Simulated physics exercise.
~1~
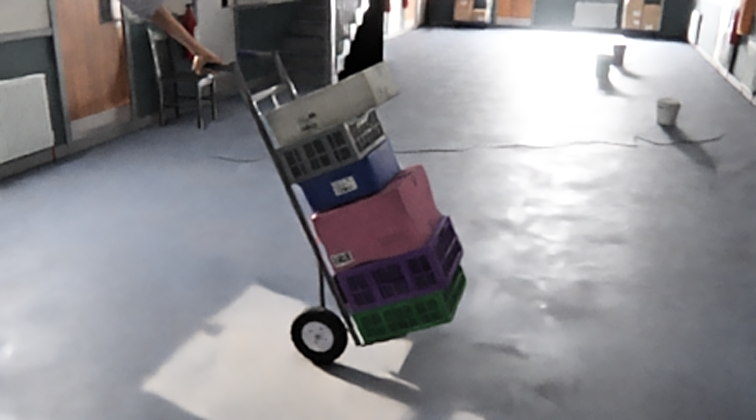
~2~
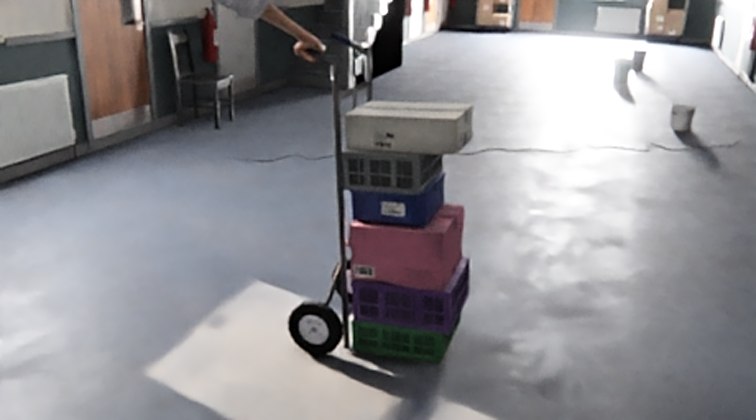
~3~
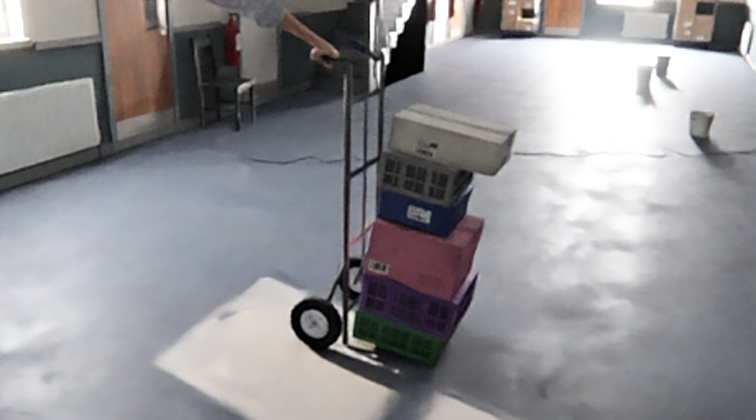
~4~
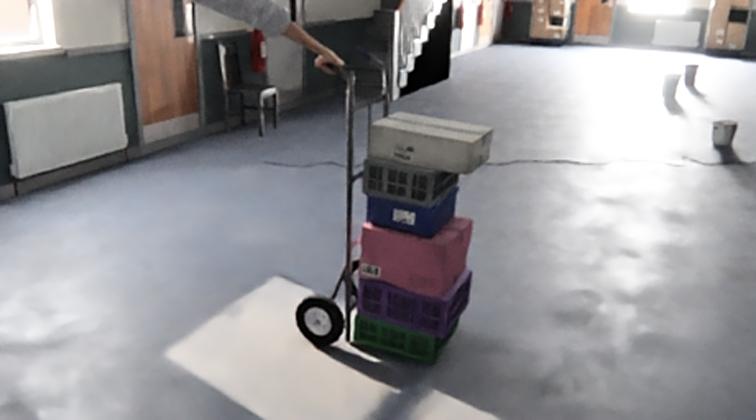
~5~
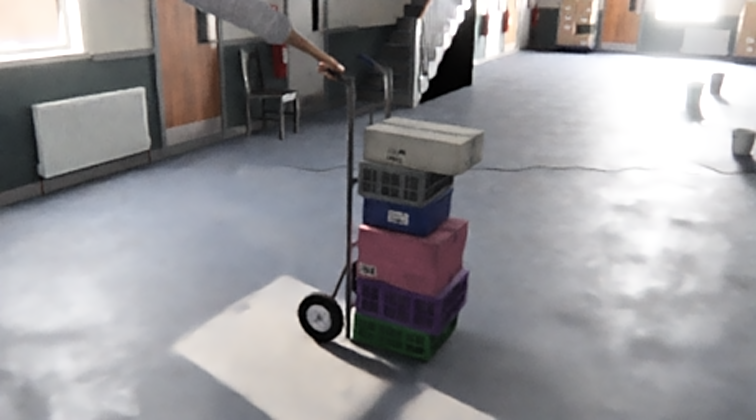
Hall with a blue-grey floor, a hand tipping a loaded sack truck upright, its stacked crates and boxes rocking but staying stacked.
